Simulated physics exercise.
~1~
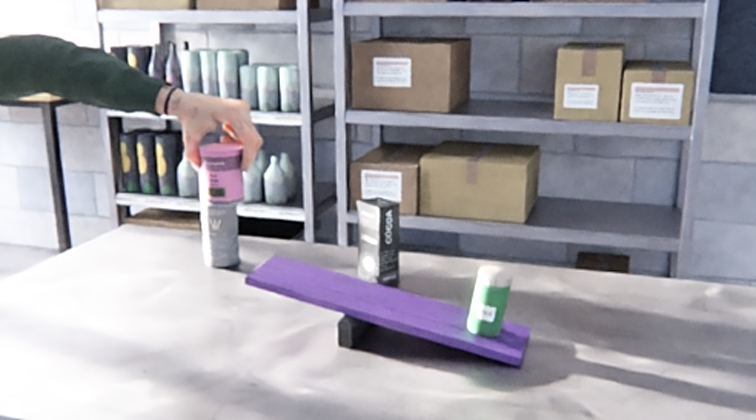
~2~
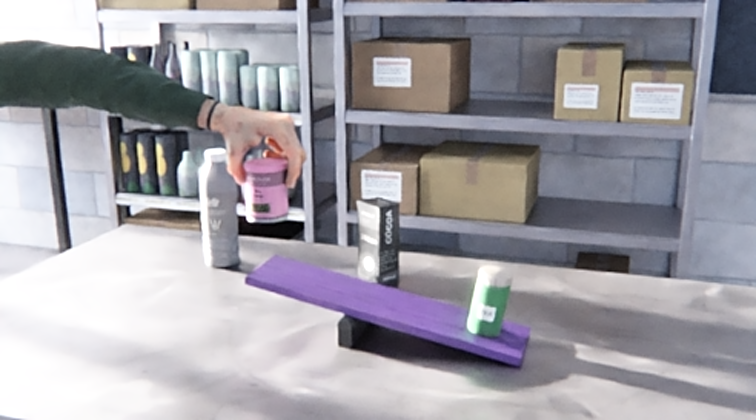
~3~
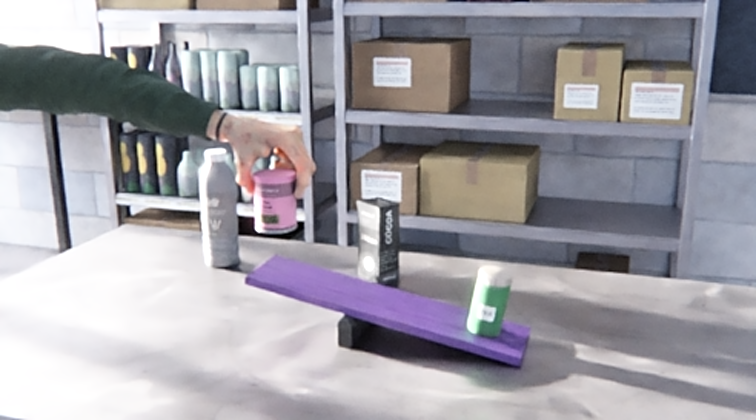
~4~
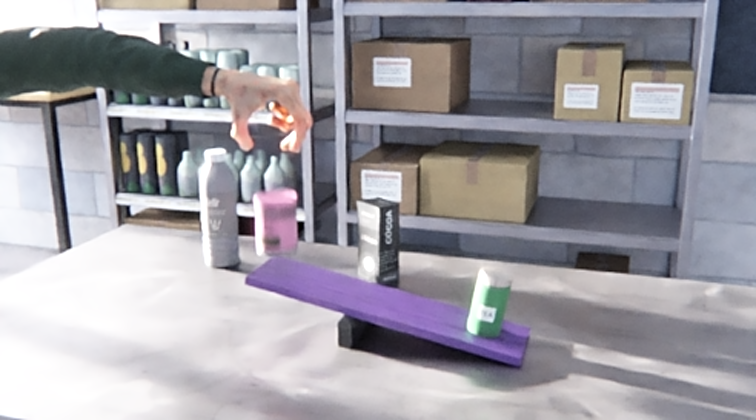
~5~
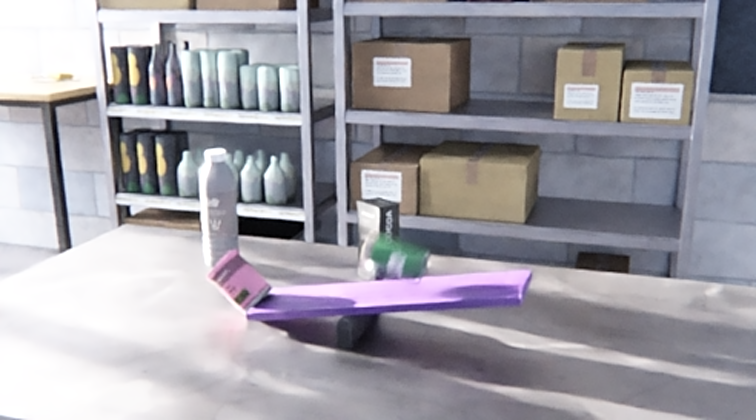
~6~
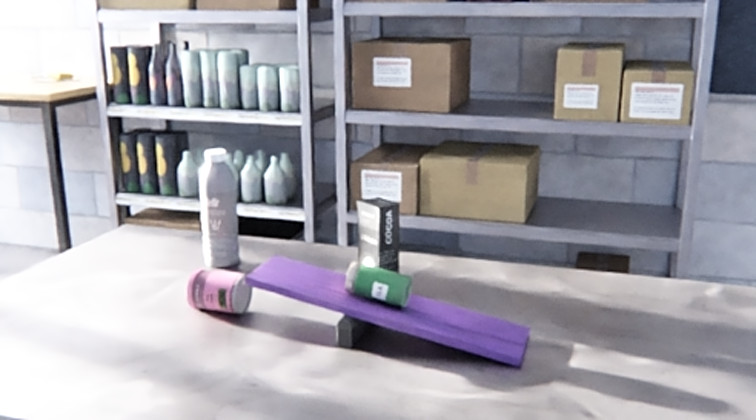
On a table, a hand dropping a pink tin onto a purple plank, flinging up a green shaker, both ending toppled.
